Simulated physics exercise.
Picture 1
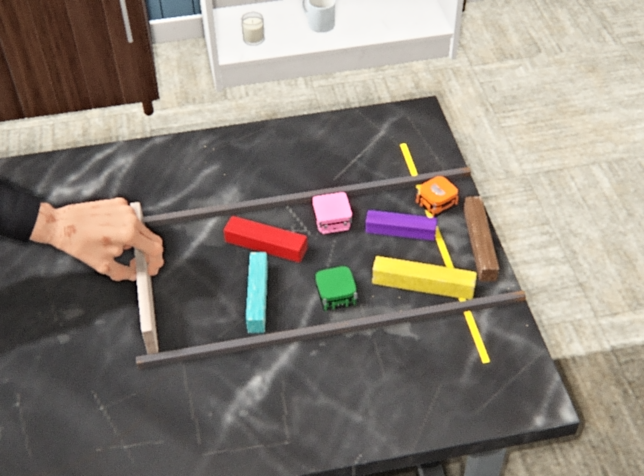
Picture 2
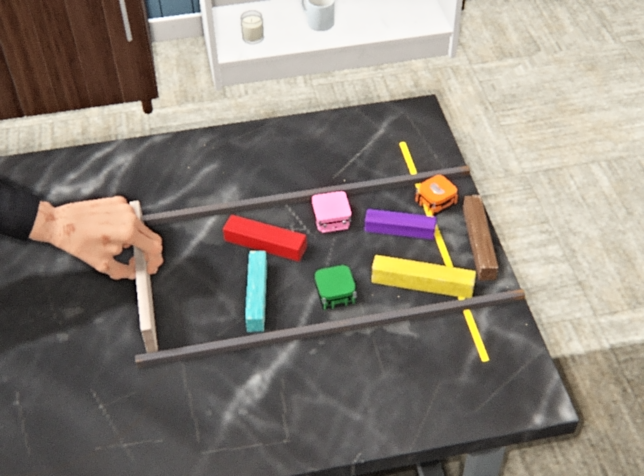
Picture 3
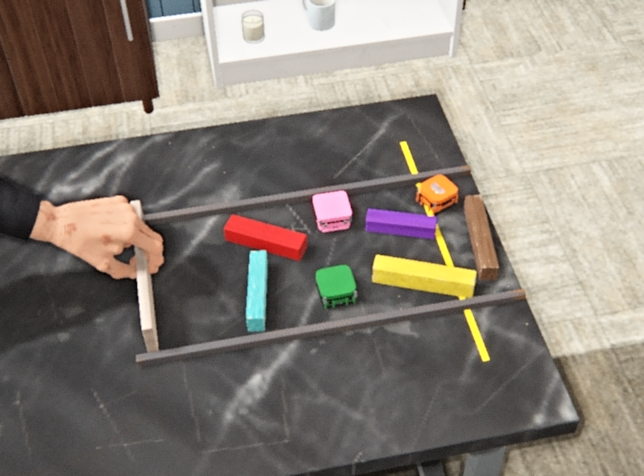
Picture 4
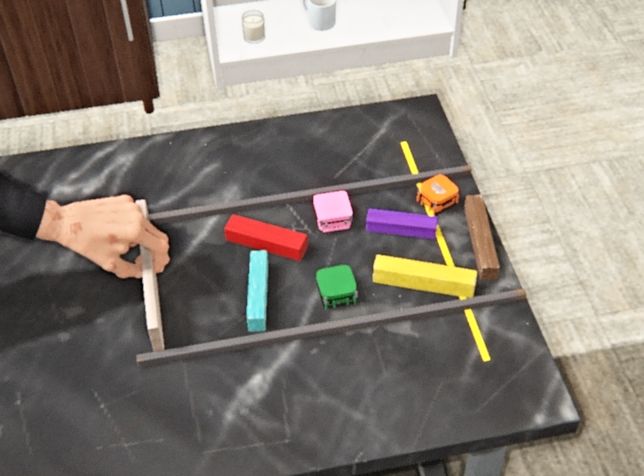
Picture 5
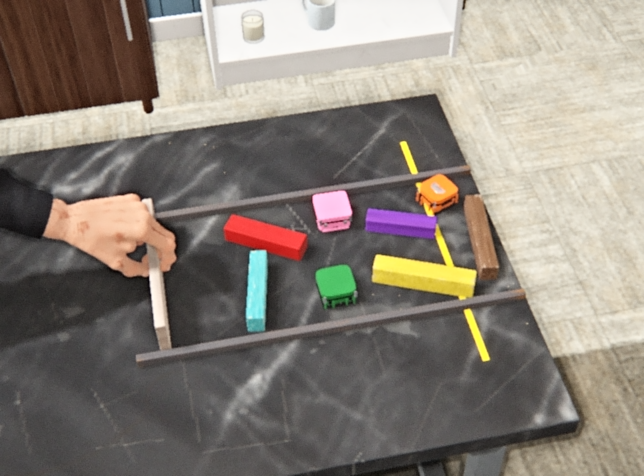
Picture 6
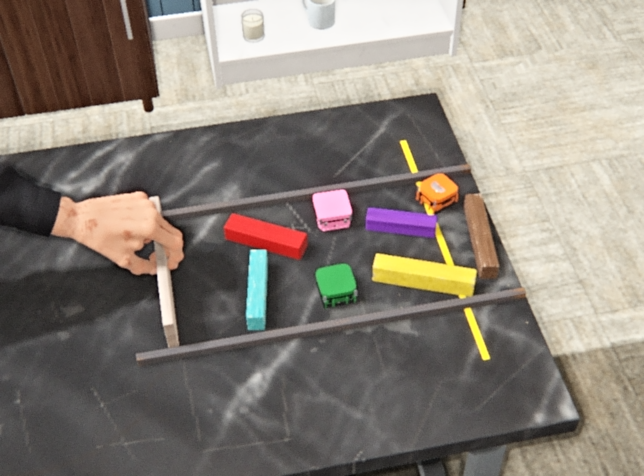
To begin with, a hand holds a pale board upright at the left end of two rails on a dark marble table, with colourful blocks and small cases lying between them. The hand stays nearly still, then slides the board slightly right, while the pieces, brown bar and yellow tape stay put.
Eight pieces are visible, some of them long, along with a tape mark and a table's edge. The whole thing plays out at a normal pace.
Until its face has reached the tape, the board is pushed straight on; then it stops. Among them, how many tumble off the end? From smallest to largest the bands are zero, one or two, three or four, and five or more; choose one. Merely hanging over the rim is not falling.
The right band is three or four.
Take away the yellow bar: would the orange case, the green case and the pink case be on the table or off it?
The orange case comes off; the green case stays put; the pink case stays put.
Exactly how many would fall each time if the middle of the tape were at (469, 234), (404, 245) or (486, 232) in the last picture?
In order, the counts are 6, 1 and 7.
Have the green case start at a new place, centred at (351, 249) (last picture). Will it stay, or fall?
Placed there, it does not drop.
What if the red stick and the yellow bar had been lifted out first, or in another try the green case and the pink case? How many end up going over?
Try one: 1; try two: 1.
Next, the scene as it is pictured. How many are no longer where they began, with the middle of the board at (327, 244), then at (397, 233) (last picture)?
Well, it's 5 at the first one and 8 at the second.
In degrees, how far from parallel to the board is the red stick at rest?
It sits some 20° out of line.
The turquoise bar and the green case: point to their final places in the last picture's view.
(458, 256) and (485, 261).
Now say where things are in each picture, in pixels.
The first frame shows brown bar (481, 238); orange case (438, 197); yellow bar (424, 278); board (144, 276); tape (440, 242).
The second frame shows orange case (437, 196); pink case (331, 213).
The third frame shows yellow bar (424, 277); green case (336, 287).
The fourth frame shows brown bar (481, 236); purple stick (402, 224).
The fifth frame shows orange case (438, 195); turquoise bar (257, 290).
The sixth frame shows brown bar (481, 235); orange case (438, 194); yellow bar (424, 275); board (163, 270); tape (441, 239).
Early on, none off yet; brown bar at rest near (481, 235); orange case at rest near (438, 194); yellow bar at rest near (424, 275).
A while later, none off yet; brown bar at rest near (481, 235); orange case at rest near (438, 194); yellow bar moving near (434, 275).
Further along, none off yet; brown bar travelled a little near (496, 228); orange case travelled a little near (450, 192); yellow bar travelled about its own width near (501, 270).
Finally, the number that fall off is three or four; lost, purple stick, yellow bar, orange case and brown bar.
